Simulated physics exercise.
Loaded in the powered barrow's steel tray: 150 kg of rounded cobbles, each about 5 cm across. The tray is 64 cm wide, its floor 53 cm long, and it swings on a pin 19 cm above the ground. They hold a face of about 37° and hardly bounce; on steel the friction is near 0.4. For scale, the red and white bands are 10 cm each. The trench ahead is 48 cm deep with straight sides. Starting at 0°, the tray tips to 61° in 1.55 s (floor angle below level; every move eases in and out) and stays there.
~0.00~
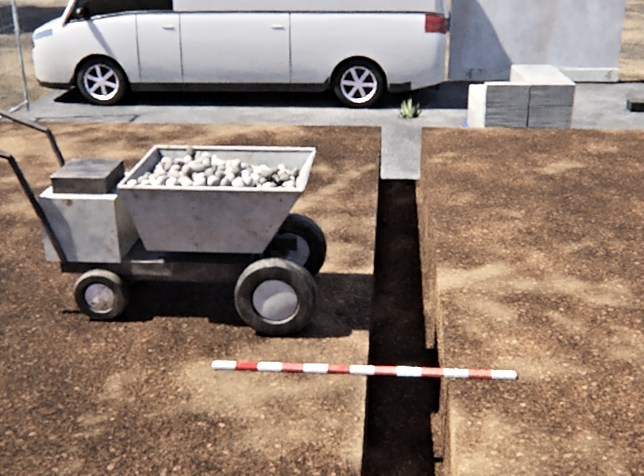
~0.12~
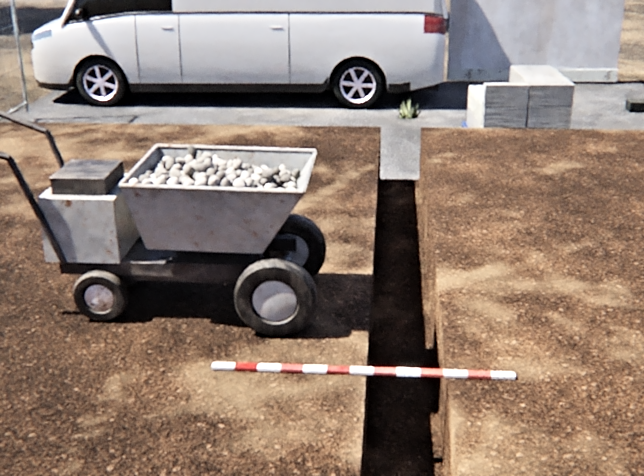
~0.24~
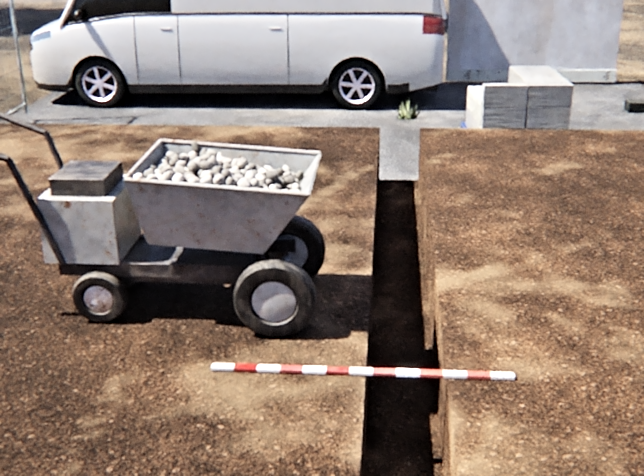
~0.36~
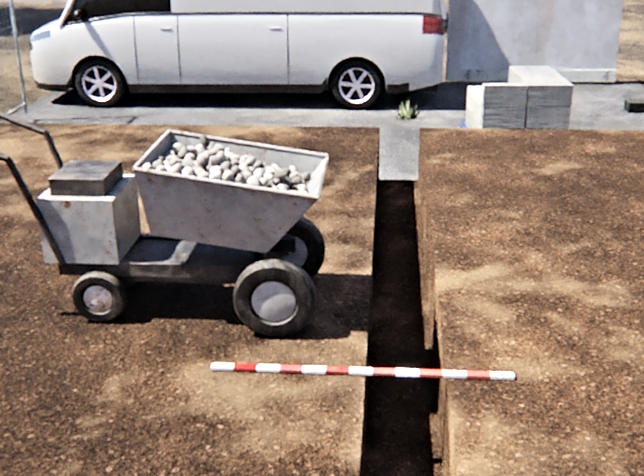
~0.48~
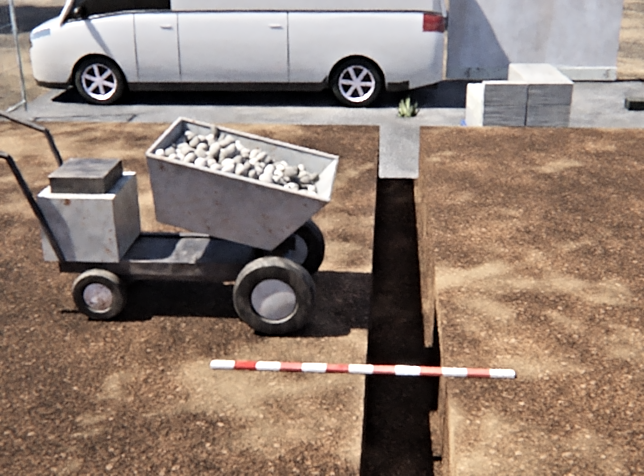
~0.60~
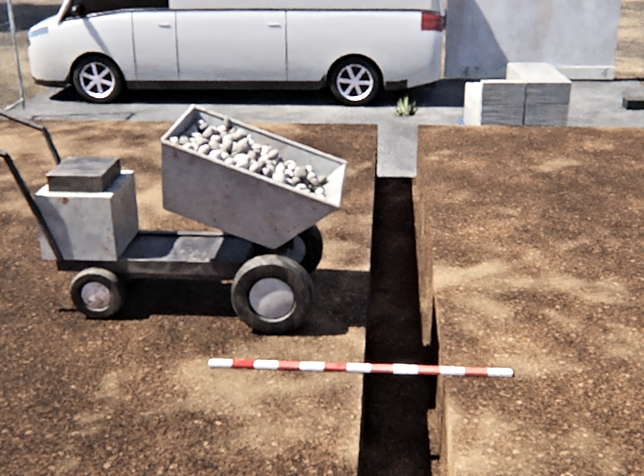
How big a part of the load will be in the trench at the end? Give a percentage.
Roughly 47 per cent ends in the trench.
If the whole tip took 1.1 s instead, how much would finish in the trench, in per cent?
It would be near 40 per cent.
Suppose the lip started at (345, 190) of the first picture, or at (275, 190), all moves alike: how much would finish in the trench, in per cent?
Near 15 per cent from the first place, 60 from the second.
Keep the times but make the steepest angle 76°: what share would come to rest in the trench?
In that case some 70 per cent.
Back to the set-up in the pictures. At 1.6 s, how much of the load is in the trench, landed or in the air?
About 15 per cent by then.
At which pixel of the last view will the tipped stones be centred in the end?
Near (412, 379).
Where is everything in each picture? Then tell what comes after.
Lip at (302, 191), floor tilted 0°, highest stones at (207, 163), in the first picture.
Lip at (304, 192), floor tilted 1°, highest stones at (200, 162); the stones move at 0.1 m/s on average, in the second picture.
The tray is at 4°, its lip at (309, 195); the top of the load is at (196, 160); the stones move at 0.3 m/s on average, in the third picture.
Lip at (318, 198), floor tilted 8°, highest stones at (192, 153); the stones move at 0.4 m/s on average, in the fourth picture.
Lip at (329, 201), floor tilted 14°, highest stones at (196, 142); the stones move at 0.5 m/s on average, in the fifth picture.
The tray is at 20°, its lip at (339, 207); the top of the load is at (205, 132); the stones move at 0.5 m/s on average, in the sixth picture.
After 1.2 s the floor is at 51°; 100 % in the tray; the foremost stones are at (374, 223).
After 1.6 s the floor is at 61°; 82 % in the tray, 15 % in the trench, 4 % past the trench; the foremost stones are at (470, 309).
After 2.0 s the floor is at 61°; 64 % in the tray, 25 % in the trench, 11 % past the trench; the foremost stones are at (523, 300).
After 4.0 s the floor is at 61°; 41 % in the tray, 47 % in the trench, 11 % past the trench; the foremost stones are at (568, 290).
